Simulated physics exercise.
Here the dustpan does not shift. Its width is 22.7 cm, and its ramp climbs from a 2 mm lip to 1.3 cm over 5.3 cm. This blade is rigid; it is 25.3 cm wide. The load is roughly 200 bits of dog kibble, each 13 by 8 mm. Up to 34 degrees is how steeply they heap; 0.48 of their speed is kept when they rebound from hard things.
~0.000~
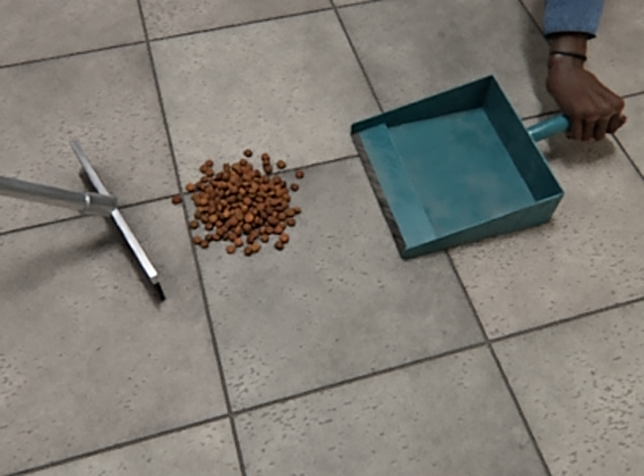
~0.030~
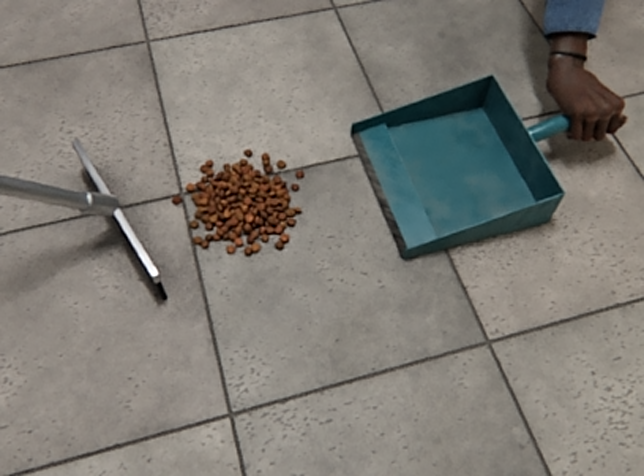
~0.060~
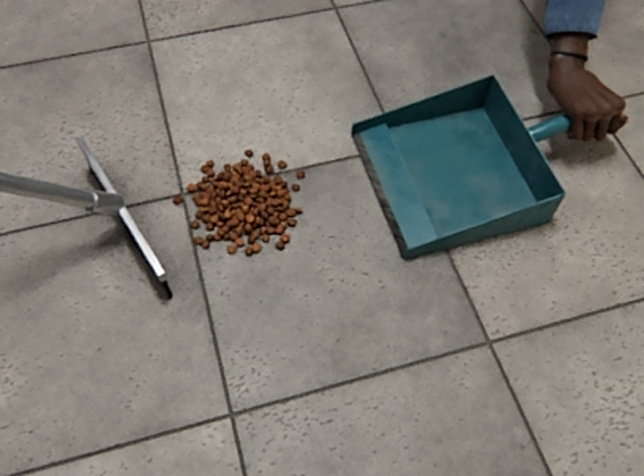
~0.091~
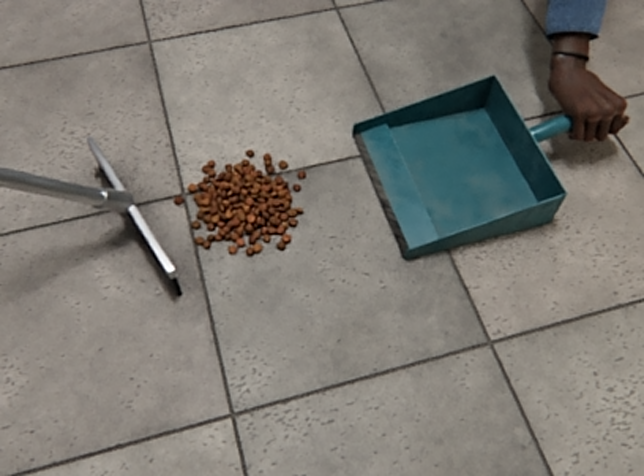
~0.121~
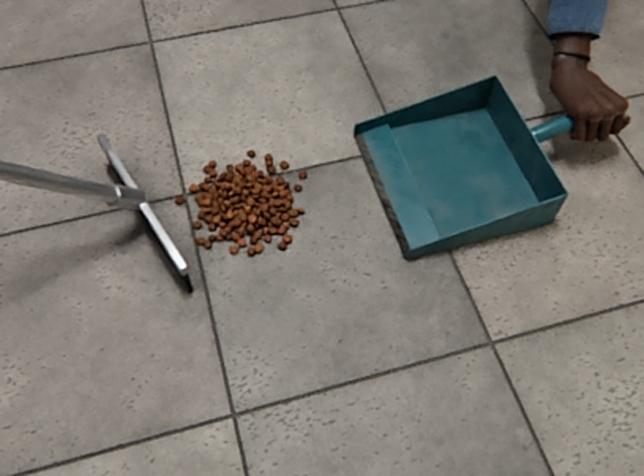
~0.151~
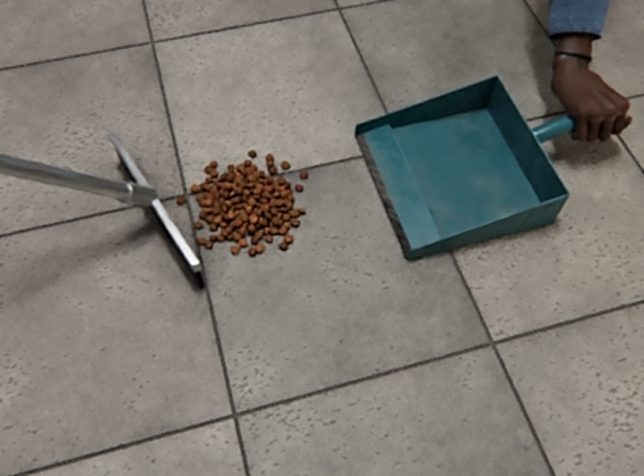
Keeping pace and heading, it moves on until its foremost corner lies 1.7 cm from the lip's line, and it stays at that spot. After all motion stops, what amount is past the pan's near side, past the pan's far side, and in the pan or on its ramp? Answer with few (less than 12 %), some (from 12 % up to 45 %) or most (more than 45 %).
Near side - few; far side - some; pan - some.
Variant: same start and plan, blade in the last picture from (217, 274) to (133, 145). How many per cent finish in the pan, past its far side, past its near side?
Per cent by place - pan 5, far side 15, near side 0.
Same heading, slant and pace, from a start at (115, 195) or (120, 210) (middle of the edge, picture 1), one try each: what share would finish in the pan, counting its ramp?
The two tries give some 20 % and some 20 %.
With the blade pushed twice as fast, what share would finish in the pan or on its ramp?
Then roughly 25 per cent.
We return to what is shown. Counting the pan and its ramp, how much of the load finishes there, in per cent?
Roughly 15 in a hundred come to rest there.
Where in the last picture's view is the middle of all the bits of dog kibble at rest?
My guess is close to (354, 160).
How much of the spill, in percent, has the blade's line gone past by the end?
About 0 percent.
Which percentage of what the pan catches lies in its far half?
About 70 %.
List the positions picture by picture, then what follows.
Blade from (154, 278) to (76, 148), moved 0.0 cm, 0 of the pieces shifted so far; middle of the pieces at (243, 201); pan at (458, 174), in the first frame.
Blade from (156, 278) to (78, 148), moved 0.2 cm, 0 of the pieces shifted so far; middle of the pieces at (244, 201), in the second frame.
Blade from (162, 276) to (83, 146), moved 0.8 cm, 0 of the pieces shifted so far; middle of the pieces at (244, 201), in the third frame.
Blade from (172, 273) to (92, 144), moved 1.9 cm, 0 of the pieces shifted so far; middle of the pieces at (245, 201), in the fourth frame.
Blade from (184, 270) to (103, 142), moved 3.3 cm, 0 of the pieces shifted so far; middle of the pieces at (247, 202), in the fifth frame.
Blade from (196, 267) to (114, 139), moved 4.7 cm, 0 of the pieces shifted so far; middle of the pieces at (248, 202); pan at (462, 175). Its pace works out near 0.46 m/s, heading 6 degrees away from the viewer's side, in the sixth frame.
Then, at 0.42 s, middle of the blade 19 cm from the lip; 0 % over the lip, far side 5 %, near side 0 %.
After 0.60 s, middle of the blade 10 cm from the lip; 0 % over the lip, far side 15 %, near side 0 %.
Then, at 0.91 s, middle of the blade 5 cm from the lip; 20 % over the lip, far side 20 %, near side 0 %.
At rest (1.2 s), near side 0 %, far side 20 %, pan 15 %, in front of the lip or behind the blade 65 %.
